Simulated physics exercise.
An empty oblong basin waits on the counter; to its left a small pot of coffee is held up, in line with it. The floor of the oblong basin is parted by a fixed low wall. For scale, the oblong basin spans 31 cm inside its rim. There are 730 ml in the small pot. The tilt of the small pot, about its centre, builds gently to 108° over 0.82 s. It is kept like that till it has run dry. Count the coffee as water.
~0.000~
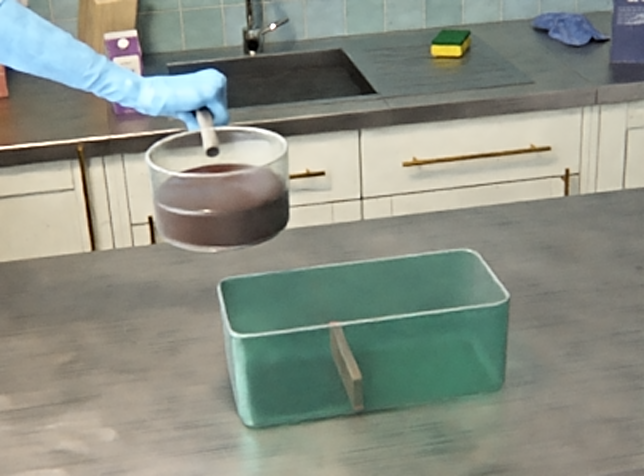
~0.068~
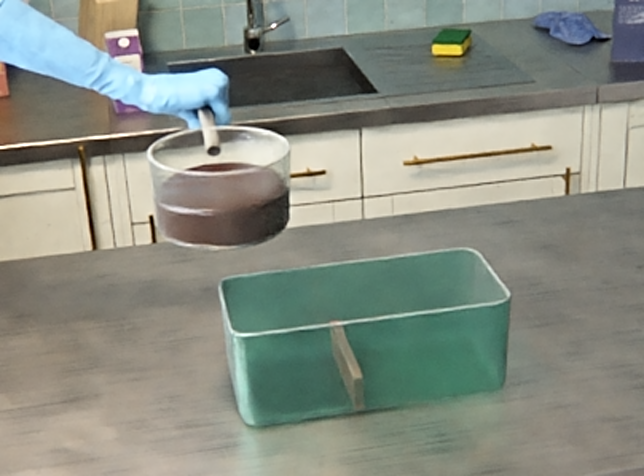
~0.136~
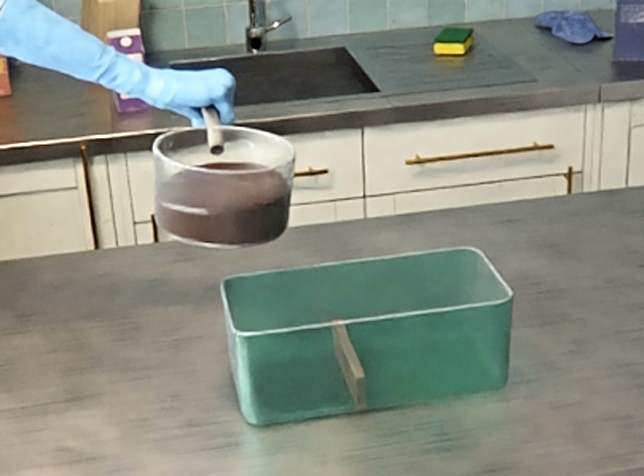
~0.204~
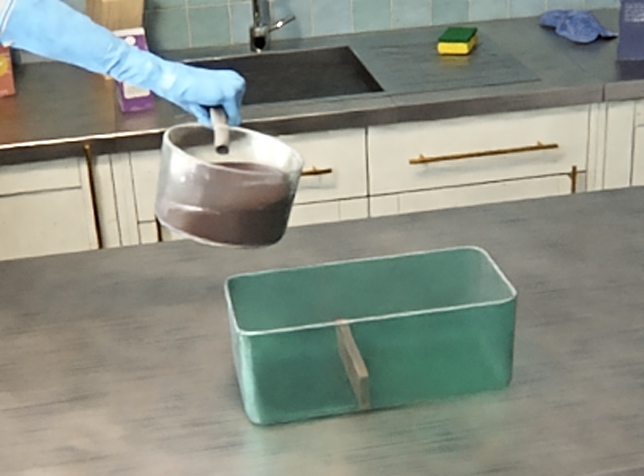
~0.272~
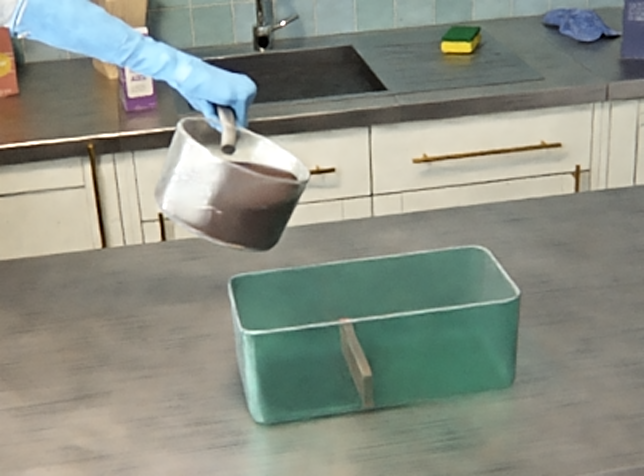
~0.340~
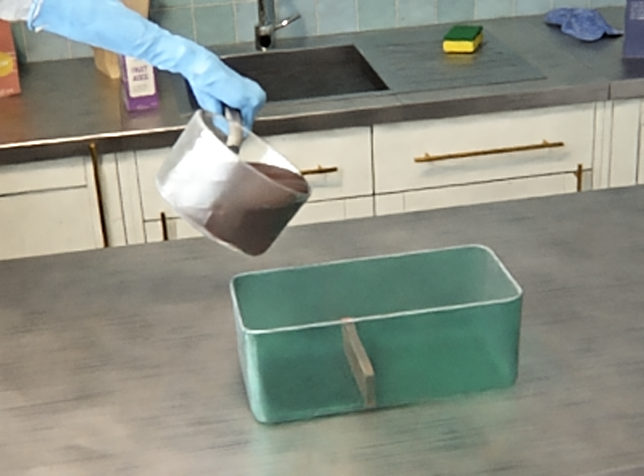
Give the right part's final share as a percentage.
About 40 per cent.
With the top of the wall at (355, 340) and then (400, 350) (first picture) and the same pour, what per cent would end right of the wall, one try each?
First 15, then 20 per cent.
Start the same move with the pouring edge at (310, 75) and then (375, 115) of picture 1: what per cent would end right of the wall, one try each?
First 85, then 90 per cent.
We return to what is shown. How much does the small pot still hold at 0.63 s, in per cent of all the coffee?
Near 38 in a hundred.
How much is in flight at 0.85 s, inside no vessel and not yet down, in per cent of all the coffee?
Near 9 in a hundred.
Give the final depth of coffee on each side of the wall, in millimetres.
Left about 24 mm, right about 12 mm.
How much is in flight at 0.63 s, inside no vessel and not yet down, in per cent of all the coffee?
Near 36 in a hundred.
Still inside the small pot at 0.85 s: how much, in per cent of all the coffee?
About 8 per cent.
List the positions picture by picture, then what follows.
In the first frame, it leans 0°; its right rim is at (286, 145); the coffee meets the walls at (154, 192) and (284, 177); the oblong basin's rim runs from (224, 309) to (493, 275); the wall's top is at (345, 350).
In the second frame, it leans 2°; its right rim is at (288, 146); the coffee meets the walls at (155, 191) and (285, 176).
In the third frame, it leans 7°; its right rim is at (293, 151); the coffee meets the walls at (157, 189) and (288, 176).
In the fourth frame, it leans 16°; its right rim is at (301, 160); the coffee meets the walls at (159, 188) and (293, 177).
In the fifth frame, it leans 27°; its right rim is at (307, 173); the coffee meets the walls at (157, 185) and (299, 177).
In the sixth frame, it leans 40°; its right rim is at (309, 189); the coffee meets the walls at (159, 179) and (309, 178).
After 0.63 s the tilt is 95° and 37 per cent is still to pour, 9 is left of the wall and 18 right of it.
After 0.85 s the tilt is 108° and 8 per cent is still to pour, 44 is left of the wall and 39 right of it.
After 1.08 s the tilt is 108° and 1 per cent is still to pour, 58 is left of the wall and 39 right of it.
After 1.32 s the tilt is 108° and 0 per cent is still to pour, 59 is left of the wall and 40 right of it.
In the end 59 per cent lies left of the wall, 40 right of it and 1 outside.
